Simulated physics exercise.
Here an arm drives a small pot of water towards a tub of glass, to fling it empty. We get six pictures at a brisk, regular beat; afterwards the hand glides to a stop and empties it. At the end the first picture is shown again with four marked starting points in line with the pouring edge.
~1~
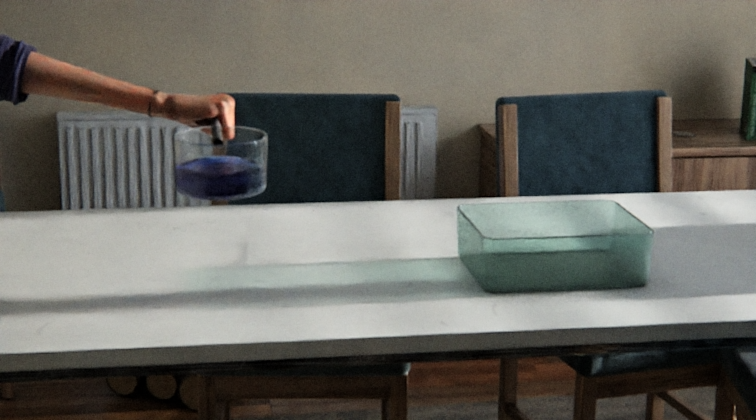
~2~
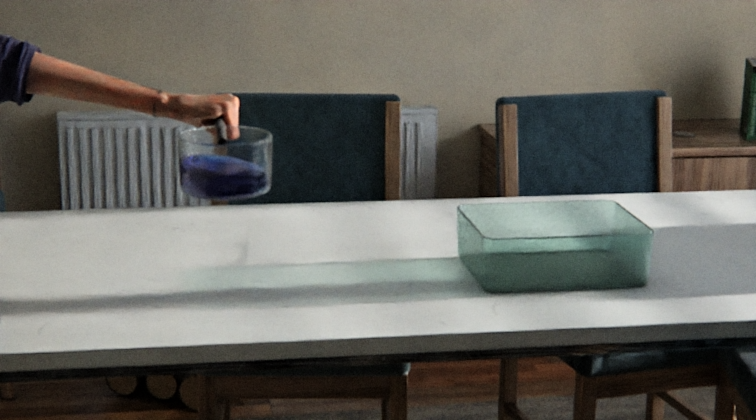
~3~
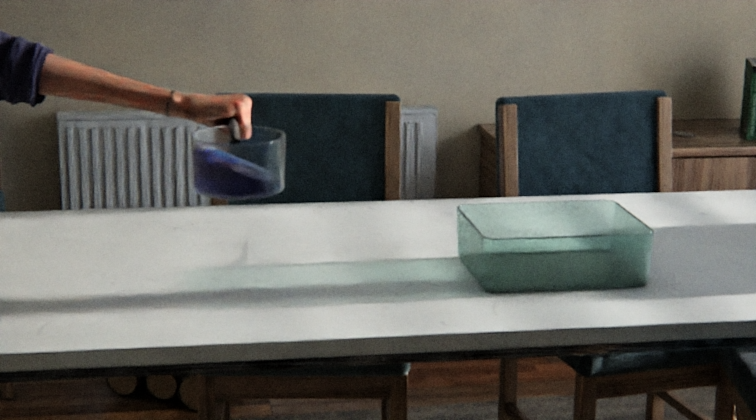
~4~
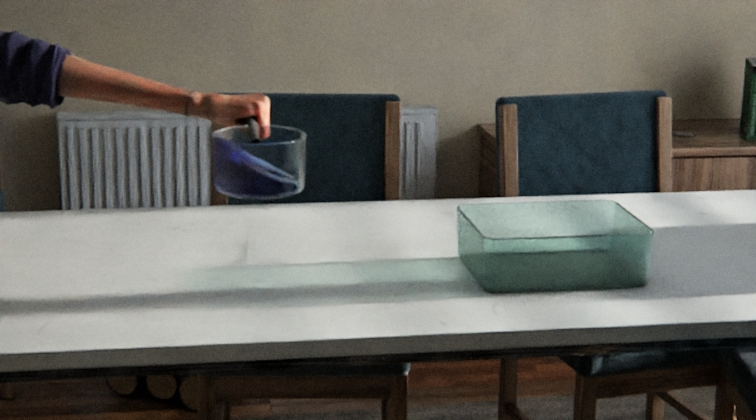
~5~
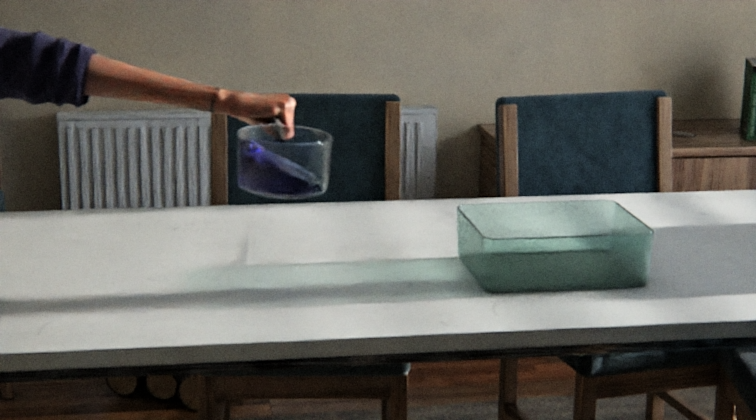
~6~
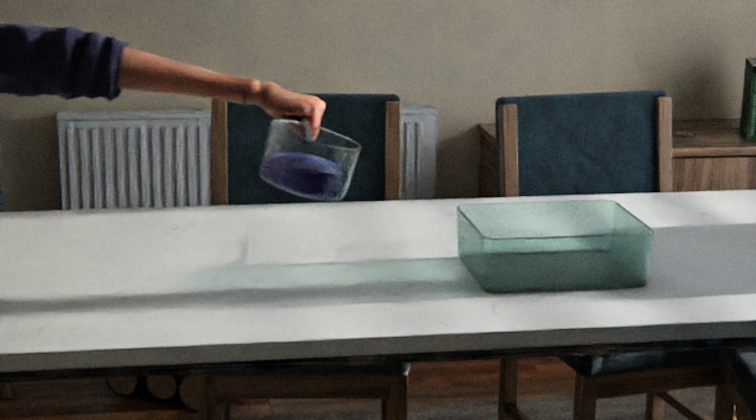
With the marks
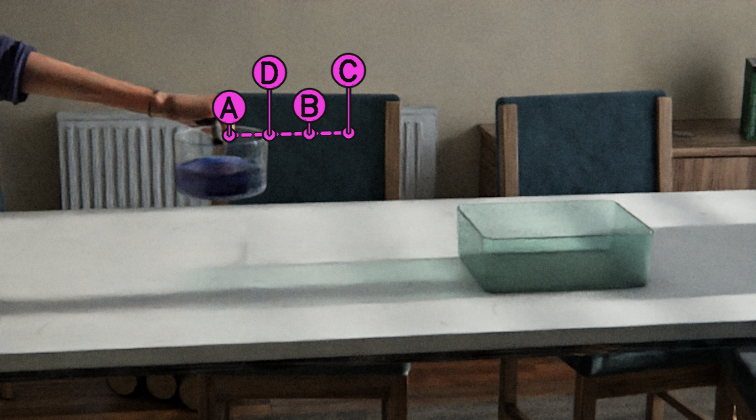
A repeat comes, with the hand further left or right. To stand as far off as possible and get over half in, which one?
Go for B.
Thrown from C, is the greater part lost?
No, that is safe.
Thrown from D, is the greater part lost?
Yes, it does.
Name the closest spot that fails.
That would be D.
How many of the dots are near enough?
Two of the four.
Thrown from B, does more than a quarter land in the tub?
Yes, it does.
On the marked copy, A at (229, 135); B at (309, 133); C at (348, 132); D at (269, 134).
With A, about 3 % lands in the tub, 96 % falls short.
With B, about 63 % lands in the tub, 31 % falls short and 6 % goes beside or beyond.
With C, about 87 % lands in the tub, 5 % falls short and 8 % goes beside or beyond.
With D, about 28 % lands in the tub, 69 % falls short and 4 % goes beside or beyond.
